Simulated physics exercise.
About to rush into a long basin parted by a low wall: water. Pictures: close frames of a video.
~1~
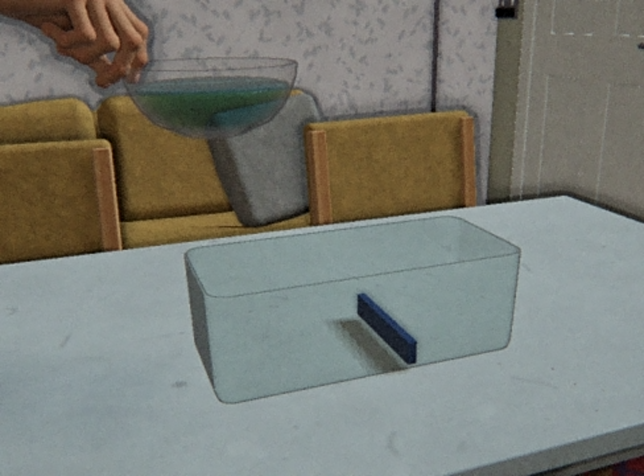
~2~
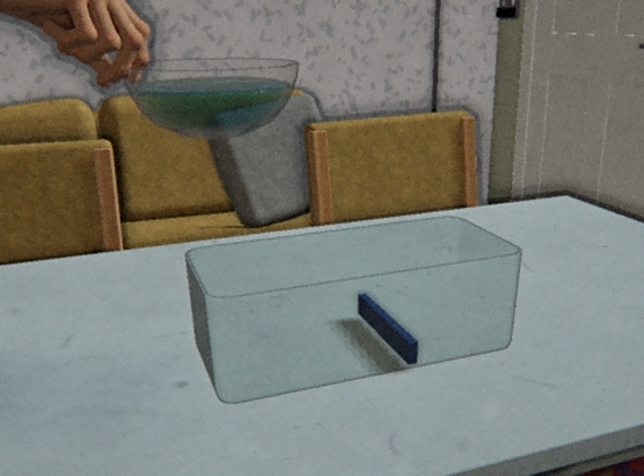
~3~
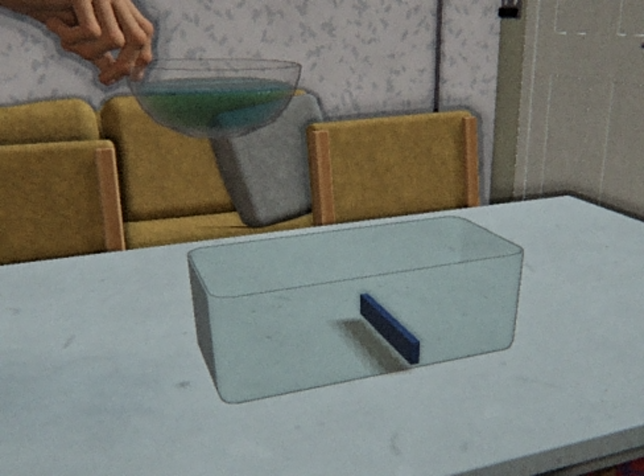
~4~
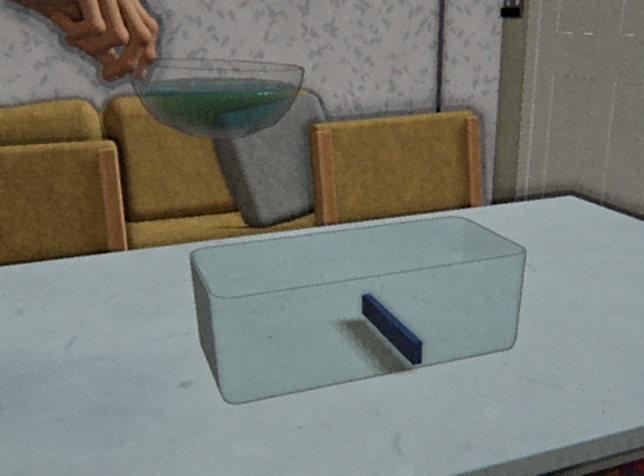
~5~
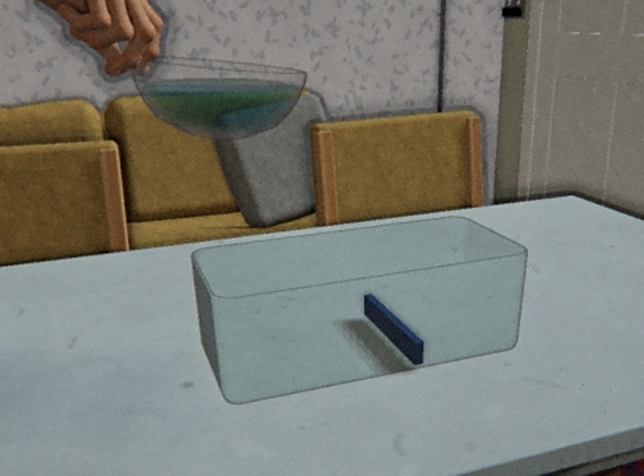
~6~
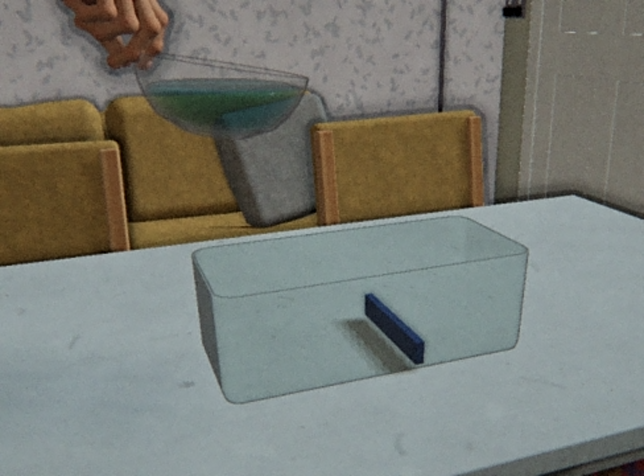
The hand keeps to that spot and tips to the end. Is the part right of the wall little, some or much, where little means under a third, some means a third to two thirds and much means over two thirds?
Little.
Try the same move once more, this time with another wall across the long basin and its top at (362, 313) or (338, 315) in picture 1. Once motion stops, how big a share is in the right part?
Roughly 40 % and 70 %.
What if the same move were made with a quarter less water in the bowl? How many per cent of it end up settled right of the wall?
It would be somewhere near 10 %.
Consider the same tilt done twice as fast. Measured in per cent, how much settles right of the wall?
Estimate: Around 20 %.
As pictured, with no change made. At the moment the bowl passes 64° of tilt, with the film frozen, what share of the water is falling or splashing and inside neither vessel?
Around 40 in a hundred, more or less.
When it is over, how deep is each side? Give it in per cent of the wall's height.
Left side 60 percent, right side 10 percent.
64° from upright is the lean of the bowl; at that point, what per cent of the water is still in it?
Around 40 in a hundred.
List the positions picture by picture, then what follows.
Tilt 0°; pouring edge (292, 62); surface from (130, 88) to (285, 81); the long basin's rim runs from (195, 274) to (488, 234); the wall's top is at (385, 317), in the first frame.
Tilt 0°; pouring edge (294, 63); surface from (131, 88) to (286, 81), in the second frame.
Tilt 2°; pouring edge (296, 65); surface from (133, 87) to (289, 82), in the third frame.
Tilt 4°; pouring edge (299, 69); surface from (137, 87) to (291, 84), in the fourth frame.
Tilt 7°; pouring edge (302, 73); surface from (140, 86) to (294, 85), in the fifth frame.
Tilt 10°; pouring edge (304, 78); surface from (143, 86) to (297, 85), in the sixth frame.
A moment on, the bowl is tipped part way and 40 per cent is still to pour, 18 is left of the wall and 0 right of it.
Next, the bowl is tipped right over and 0 per cent is still to pour, 86 is left of the wall and 7 right of it.
Then the bowl is tipped right over and 0 per cent is still to pour, 88 is left of the wall and 10 right of it.
Later the bowl is tipped right over and 0 per cent is still to pour, 88 is left of the wall and 11 right of it.
At rest 88 per cent lies left of the wall, 10 right of it and 2 outside.
